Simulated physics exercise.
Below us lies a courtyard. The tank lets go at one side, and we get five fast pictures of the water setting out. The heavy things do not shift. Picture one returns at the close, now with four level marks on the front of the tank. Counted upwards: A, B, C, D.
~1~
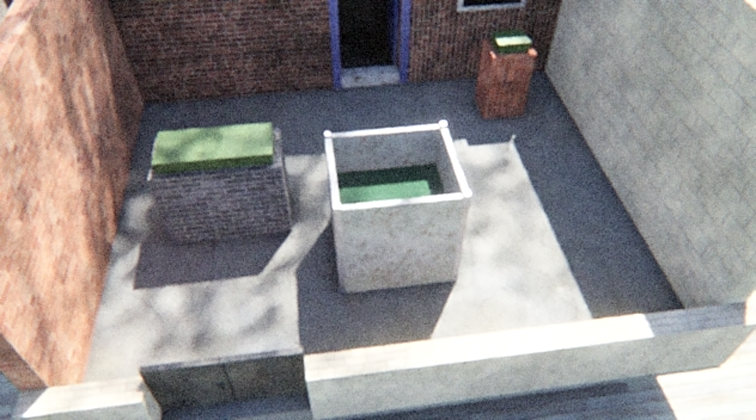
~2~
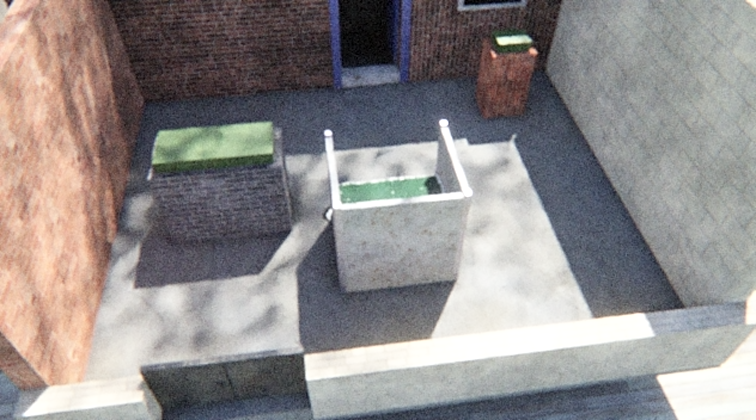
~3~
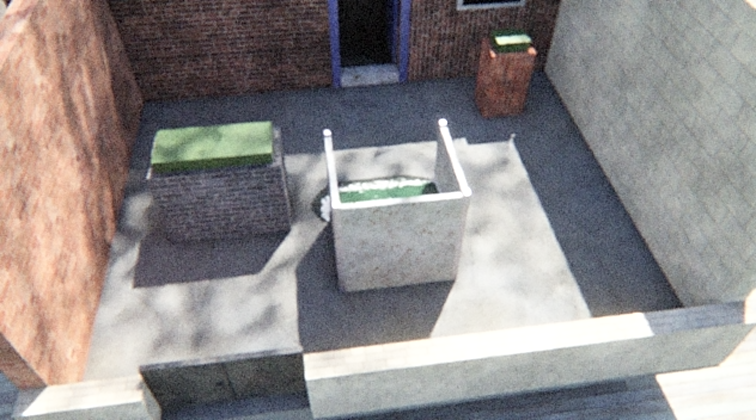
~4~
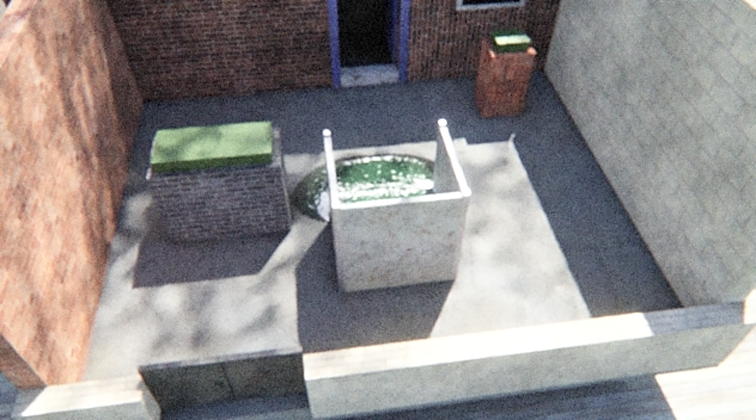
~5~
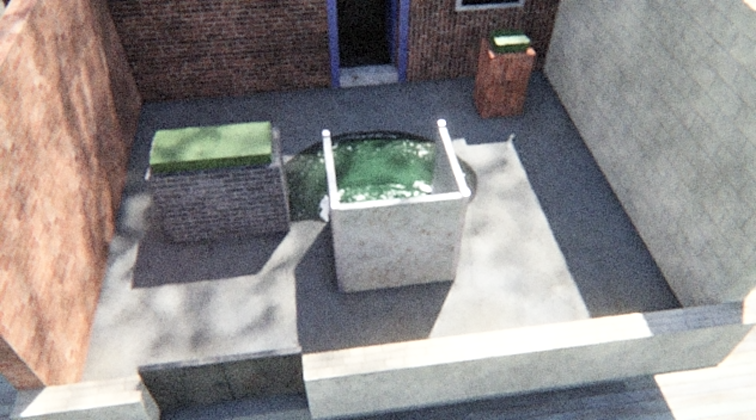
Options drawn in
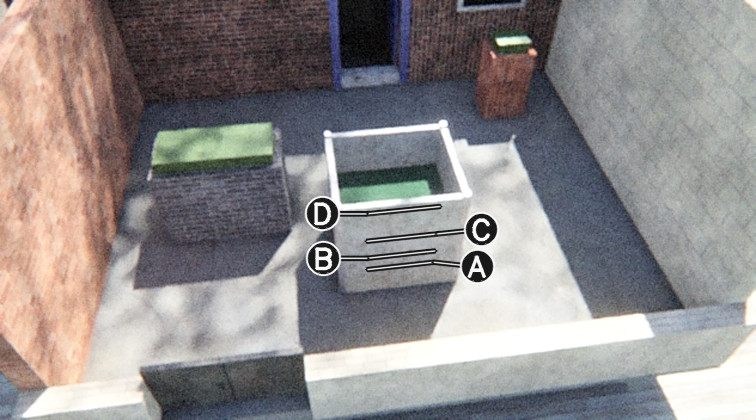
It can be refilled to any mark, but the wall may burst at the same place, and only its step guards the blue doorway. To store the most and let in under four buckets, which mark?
Line B.
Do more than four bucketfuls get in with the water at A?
No, not at all.
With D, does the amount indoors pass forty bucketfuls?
No, it does not.
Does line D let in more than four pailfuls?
Yes, that goes wrong.
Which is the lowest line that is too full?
C it is.
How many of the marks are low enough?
Two.
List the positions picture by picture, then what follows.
Water in the tank at rest, its middle at (393, 199); foot of the blue doorway at (371, 86); shut gate at (225, 363).
Water covers 1 % of the ground, its front hidden from here.
Water covers 3 % of the ground, its front hidden from here.
Water covers 7 % of the ground and shows as far out as (300, 198).
Water covers 11 % of the ground and shows as far out as (295, 205).
On the marked copy, A at (400, 265); B at (401, 254); C at (402, 237); D at (403, 210); from the bottom up A, B, C, D.
With A, nothing gets over.
With B, a bucket or two gets in.
With C, about 8 bucketfuls get in.
With D, some 20 bucketfuls get in.
